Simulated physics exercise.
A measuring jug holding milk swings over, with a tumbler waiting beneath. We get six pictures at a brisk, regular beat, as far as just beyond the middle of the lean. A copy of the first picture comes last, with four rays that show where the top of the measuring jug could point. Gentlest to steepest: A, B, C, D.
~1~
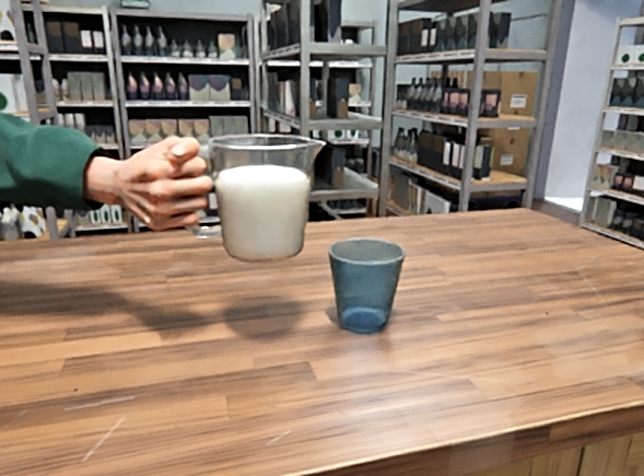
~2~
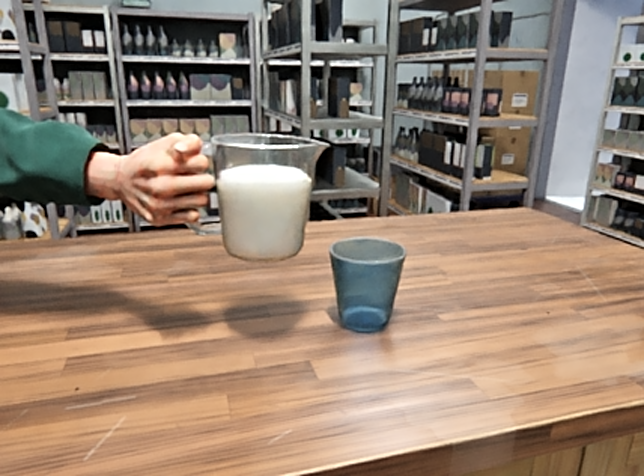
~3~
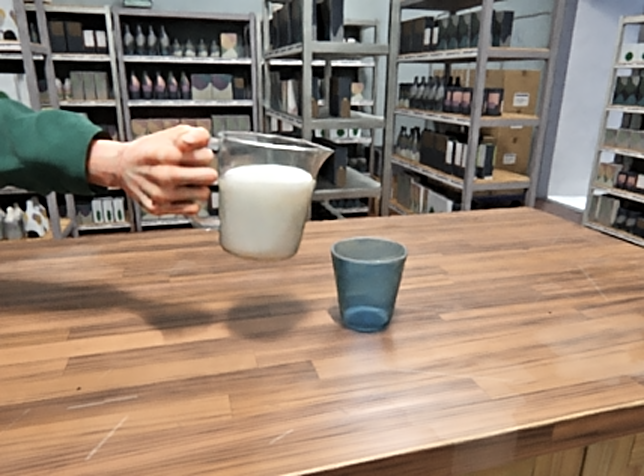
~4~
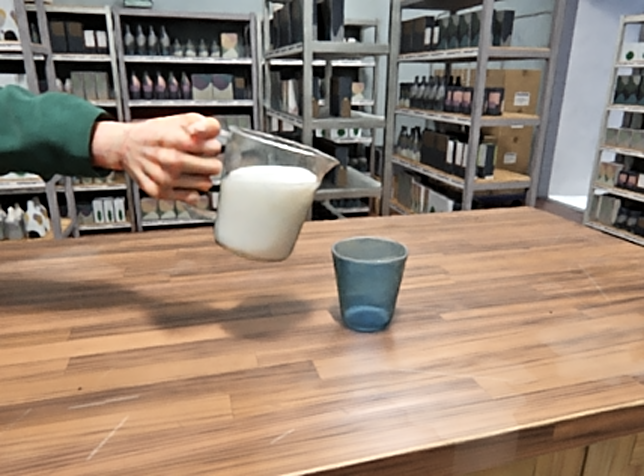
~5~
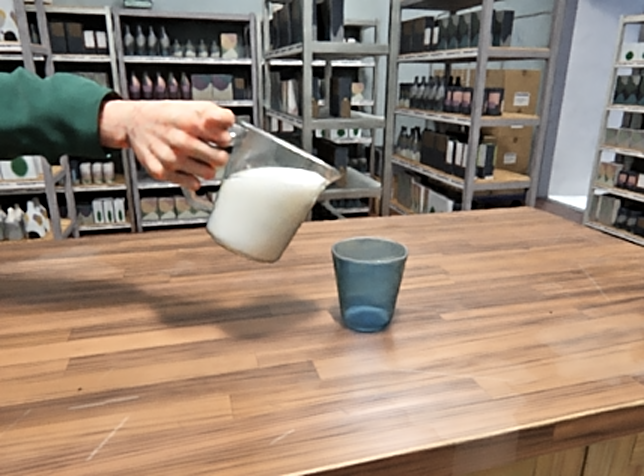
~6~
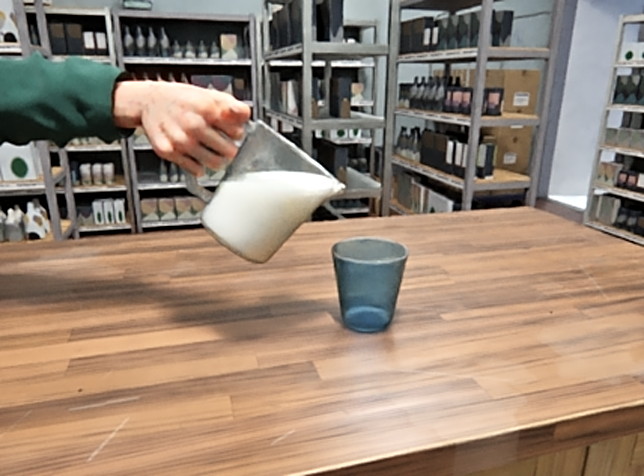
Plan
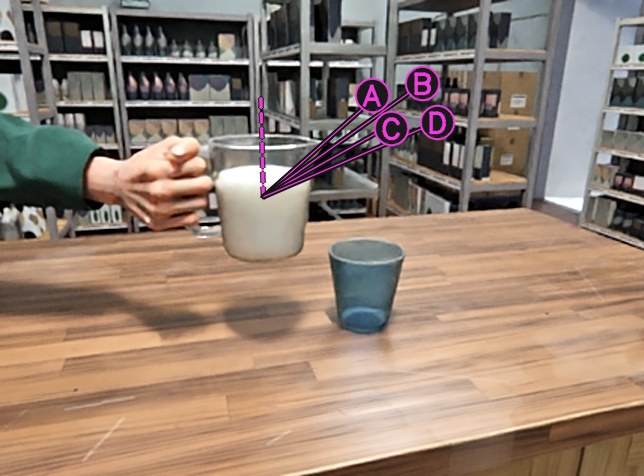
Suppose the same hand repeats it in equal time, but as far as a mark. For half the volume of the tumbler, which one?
Mark B does it best.
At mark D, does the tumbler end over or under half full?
Over.
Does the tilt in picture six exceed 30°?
Yes, it does.
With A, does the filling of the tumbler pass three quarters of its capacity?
No, it does not.
On the marked copy, A at (361, 109); B at (408, 93); C at (375, 133); D at (421, 128).
For mark A, the tumbler ends with about 31 % of what it can hold.
For mark B, the tumbler ends with about 47 % of what it can hold.
For mark C, the tumbler ends with about 66 % of what it can hold.
For mark D, the tumbler ends with about 84 % of what it can hold.
